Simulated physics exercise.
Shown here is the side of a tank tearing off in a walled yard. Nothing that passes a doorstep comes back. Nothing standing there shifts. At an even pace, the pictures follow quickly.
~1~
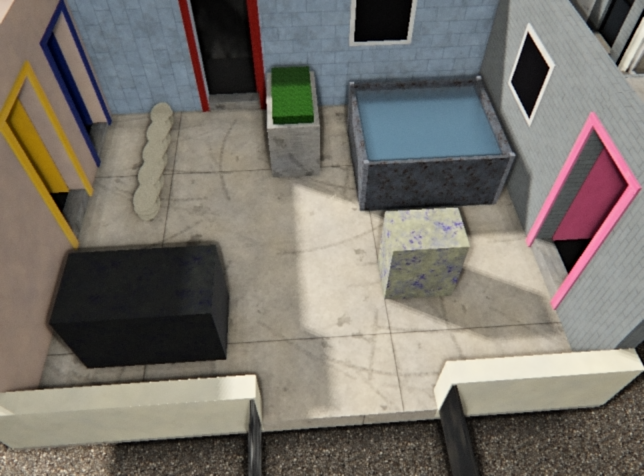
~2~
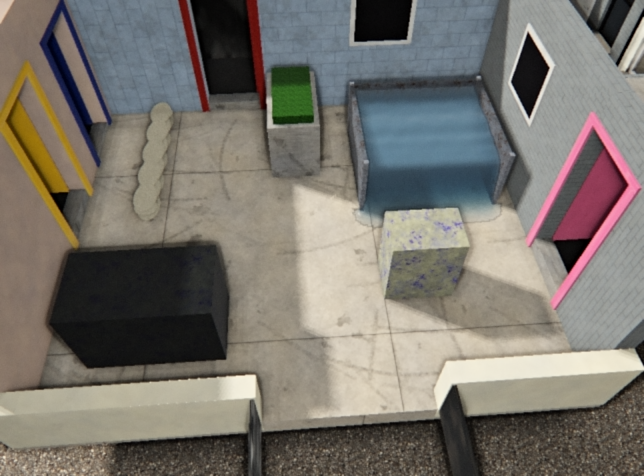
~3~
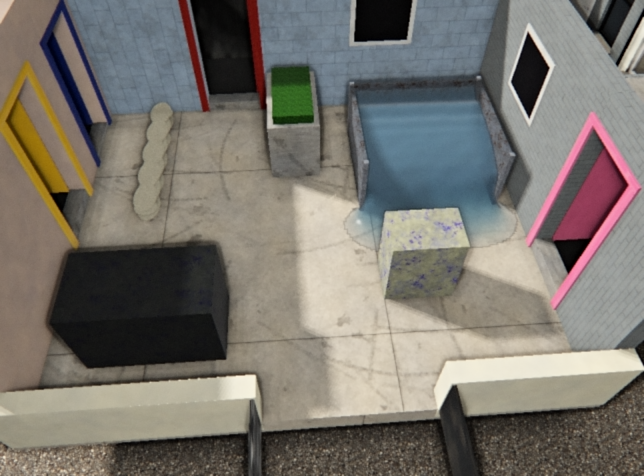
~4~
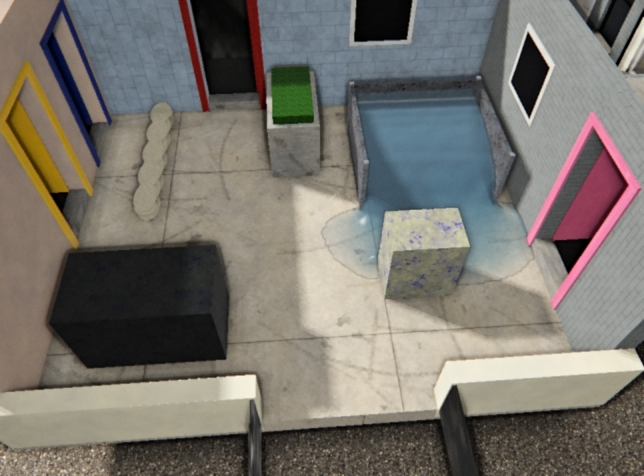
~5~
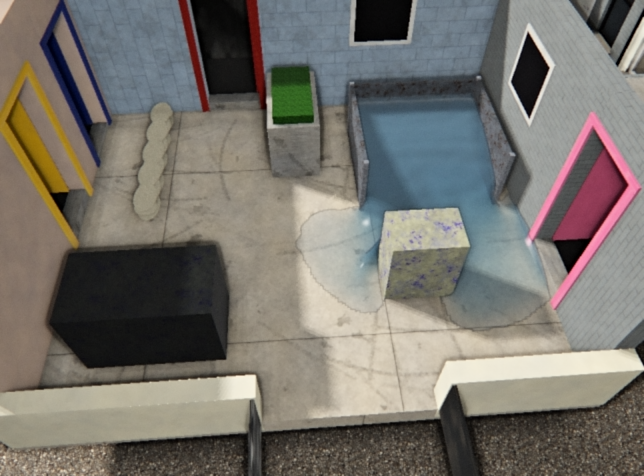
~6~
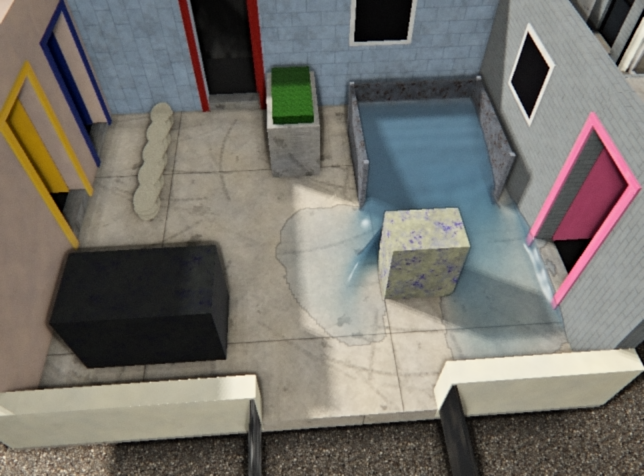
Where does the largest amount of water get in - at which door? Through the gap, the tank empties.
At the pink door.
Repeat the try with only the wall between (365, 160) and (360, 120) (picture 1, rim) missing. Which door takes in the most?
Most of it gets in at the blue door.
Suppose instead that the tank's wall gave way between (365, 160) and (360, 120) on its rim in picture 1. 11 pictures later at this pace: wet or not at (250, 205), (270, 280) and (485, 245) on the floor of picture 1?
Soaked, soaked, untouched.
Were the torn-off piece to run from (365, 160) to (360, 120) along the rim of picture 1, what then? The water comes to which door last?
My pick is the one in pink.
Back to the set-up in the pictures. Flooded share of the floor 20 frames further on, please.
Estimate: Some 75 in a hundred.
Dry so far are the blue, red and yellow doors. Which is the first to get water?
The door marked yellow, for sure.
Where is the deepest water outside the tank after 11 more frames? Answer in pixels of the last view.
At about (571, 364).
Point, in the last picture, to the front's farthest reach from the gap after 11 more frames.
Near (31, 417).
A moment on, water covers 40 % of the floor; red door not reached, pink door wet at the sill, nothing in, blue door not reached, yellow door not reached.
Next, water covers 60 % of the floor; red door not reached, pink door some in, blue door not reached, yellow door not reached.
Then, water covers 75 % of the floor; red door not reached, pink door a lot in, blue door wet at the sill, nothing in, yellow door wet at the sill, nothing in.
Later, water covers 95 % of the floor; red door wet at the sill, nothing in, pink door a lot in, blue door a trickle in, yellow door a trickle in.
In the end, water covers 95 % of the floor; red door wet at the sill, nothing in, pink door a lot in, blue door some in, yellow door a trickle in; the pink door has let in the most.
